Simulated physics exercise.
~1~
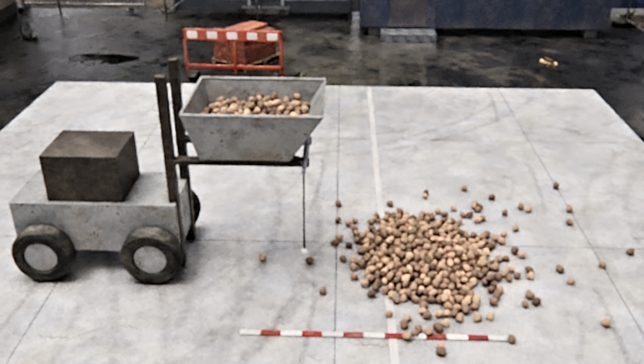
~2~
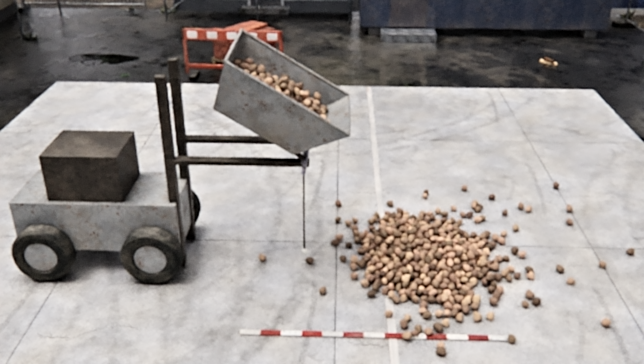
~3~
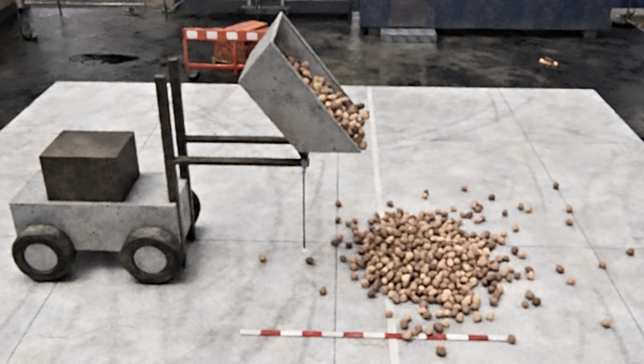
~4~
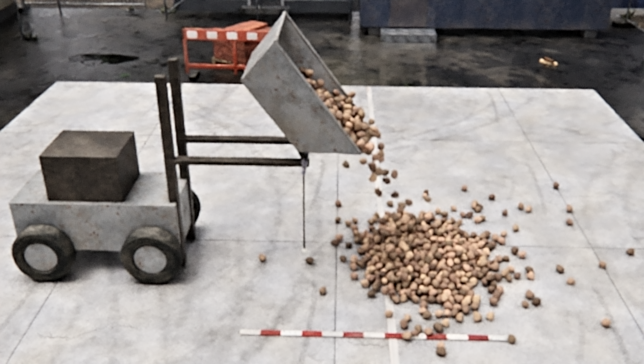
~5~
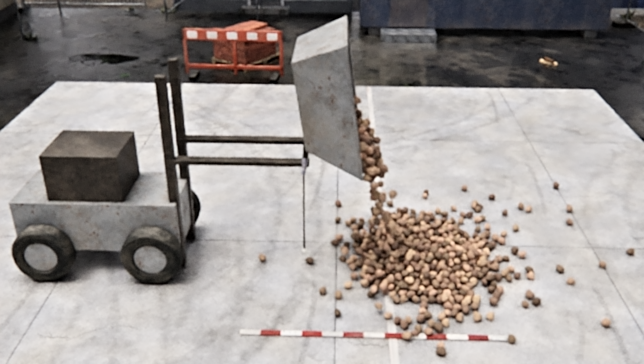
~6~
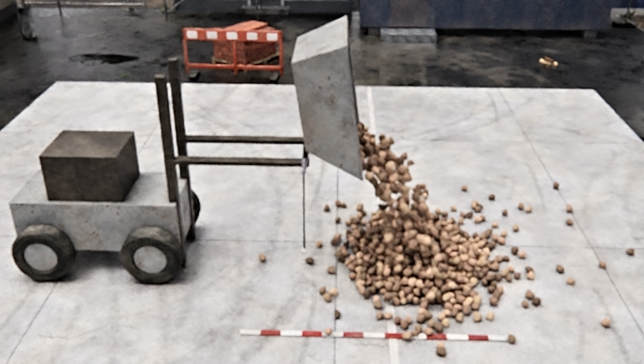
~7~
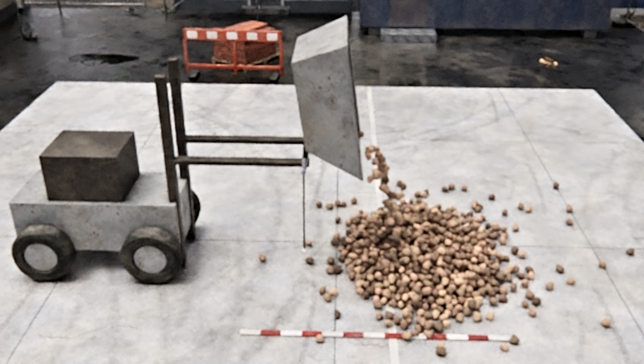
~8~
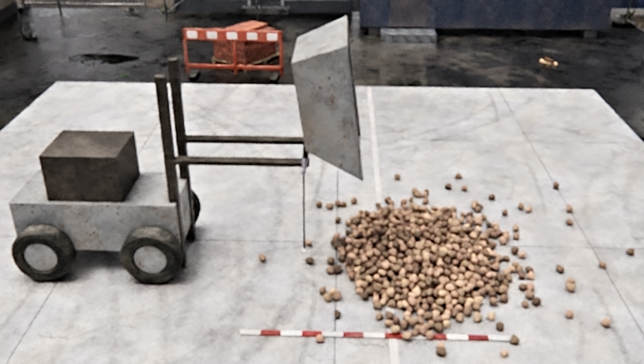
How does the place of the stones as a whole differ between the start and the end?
At the start some of the stones sit up in the skip and the rest lie in a pile on the floor. At the end they are all on the floor, so as a whole they are lower and a little further right.
A grey skip on a forklift tips and empties its stones onto the pile on the floor.
